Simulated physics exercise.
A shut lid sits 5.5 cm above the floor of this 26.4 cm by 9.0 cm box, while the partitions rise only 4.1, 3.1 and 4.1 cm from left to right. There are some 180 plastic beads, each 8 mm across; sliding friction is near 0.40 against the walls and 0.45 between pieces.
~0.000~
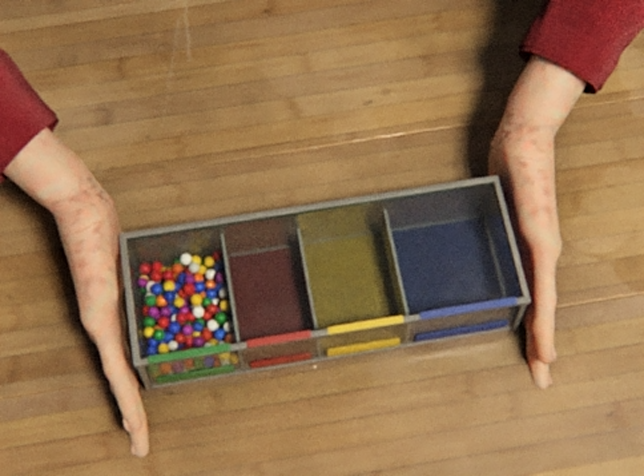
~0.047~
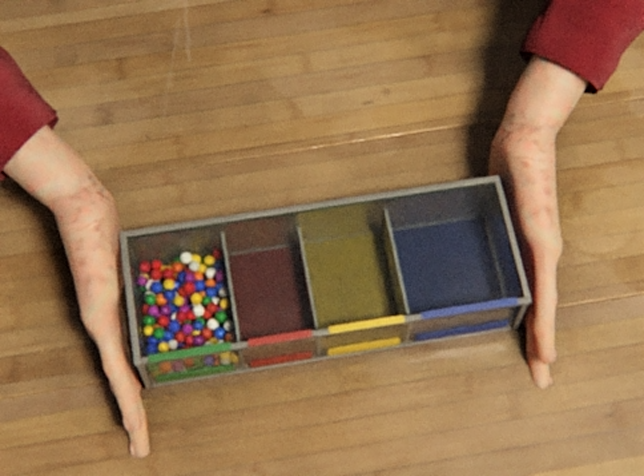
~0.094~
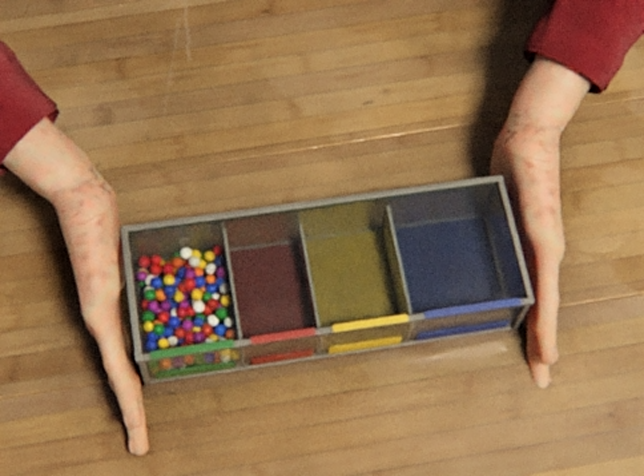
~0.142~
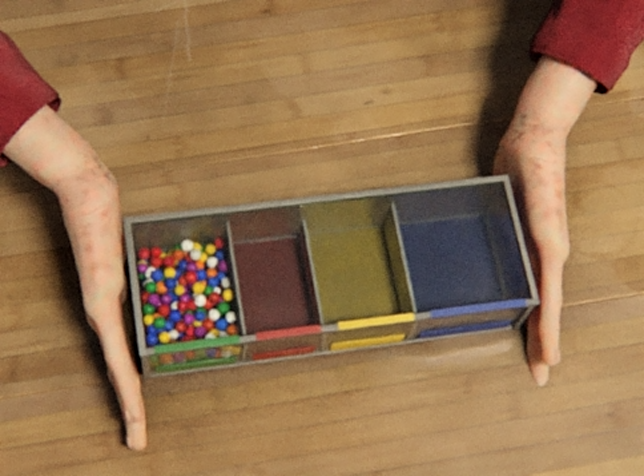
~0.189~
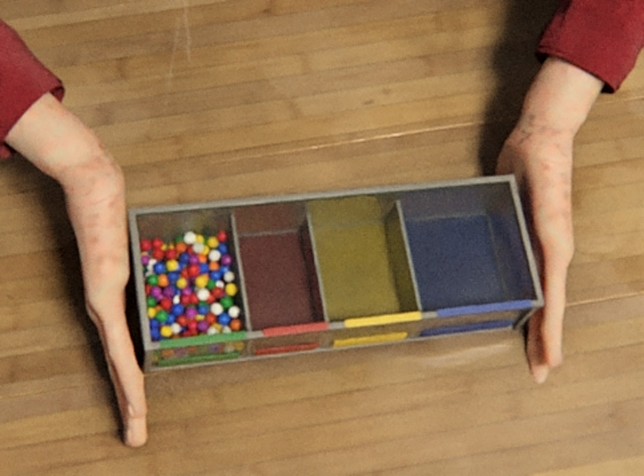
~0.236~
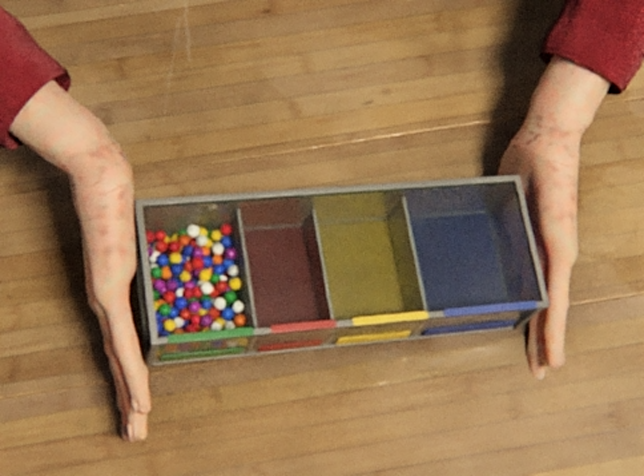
At the start, two hands in red sleeves flank a clear box with four compartments, colourful beads filling part of the leftmost one. The hands and box then shift slightly right as the box tilts a little, while the beads stay in the left compartment and the others remain empty.
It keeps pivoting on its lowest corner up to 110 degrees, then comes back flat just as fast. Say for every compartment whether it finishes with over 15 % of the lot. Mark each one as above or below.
Marked: Red below; blue above; green above; yellow below.
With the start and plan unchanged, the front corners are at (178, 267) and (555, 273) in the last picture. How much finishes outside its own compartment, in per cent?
In that case some 20 per cent.
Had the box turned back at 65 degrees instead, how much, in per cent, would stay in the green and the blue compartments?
The green compartment would get 90 per cent and the blue one 0 per cent.
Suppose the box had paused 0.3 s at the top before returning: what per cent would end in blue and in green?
Final amounts, blue 25% and green 70%.
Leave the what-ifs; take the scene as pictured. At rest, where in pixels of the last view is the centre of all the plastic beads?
My guess is close to (220, 335).
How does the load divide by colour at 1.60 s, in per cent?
You'd find red at 5, blue at 10, green at 85 and yellow at 5 per cent.
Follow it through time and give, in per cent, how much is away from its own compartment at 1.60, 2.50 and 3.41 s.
15, 25, 30.
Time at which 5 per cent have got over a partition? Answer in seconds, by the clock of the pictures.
That happens at about 1.25 s on the clock.
After 1.60 s, tilt 110 degrees; red 5 %, blue 10 %, green 85 %, yellow 5 %.
After 2.50 s, tilt 51 degrees; blue 20 %, green 75 %, yellow 5 %.
Then, at 3.41 s, tilt 0 degrees; red 5 %, blue 20 %, green 70 %, yellow 5 %.
By 4.0 s all is still; red 5 %, blue 20 %, green 70 %, yellow 5 %.
